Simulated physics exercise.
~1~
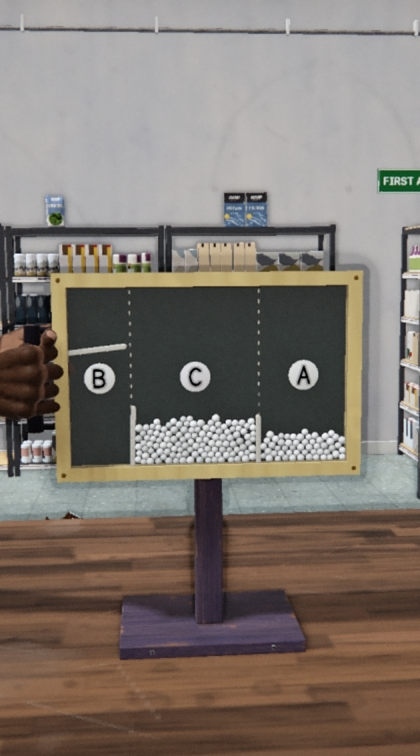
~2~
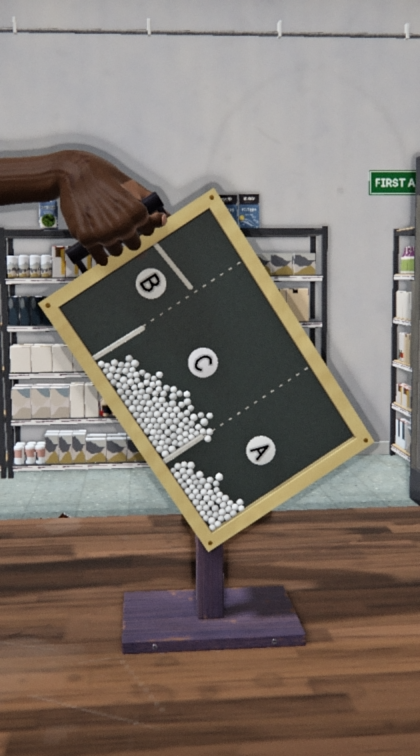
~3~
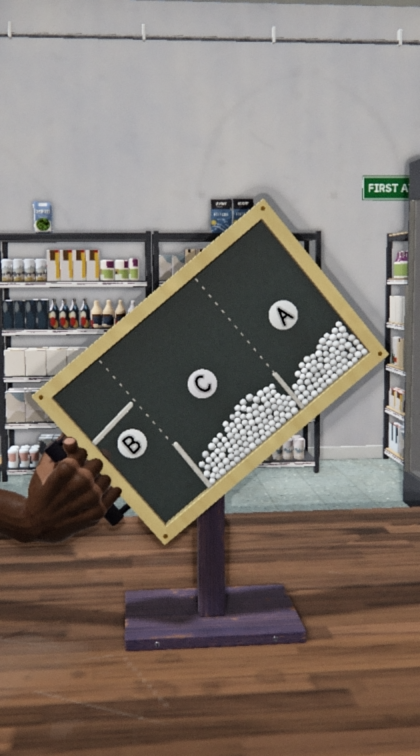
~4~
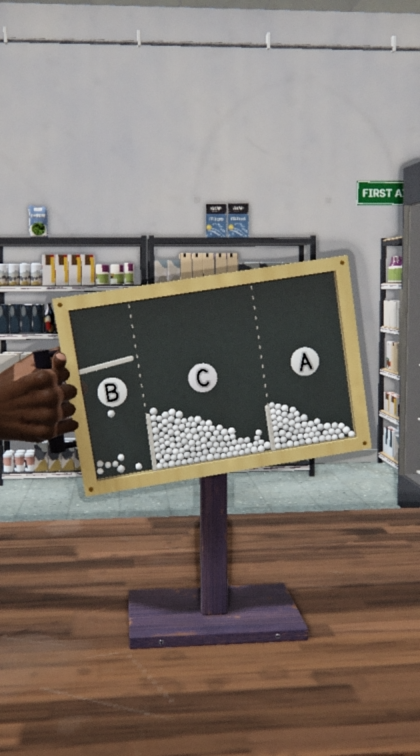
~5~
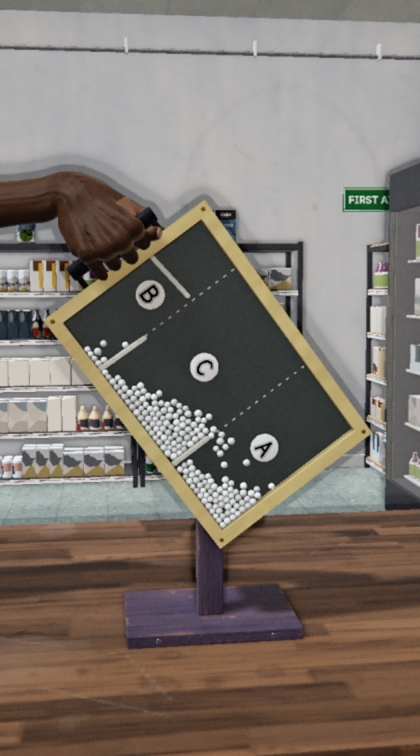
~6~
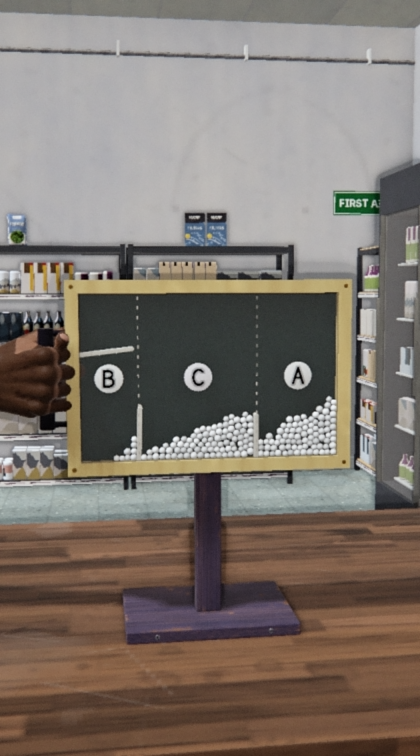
A framed, clear-fronted case of small white beads, its strips lettered B, C and A, is tilted steeply back and forth by a hand on a purple stand, the beads sliding between strips, and ends level with most heaped under C and A and a few under B.
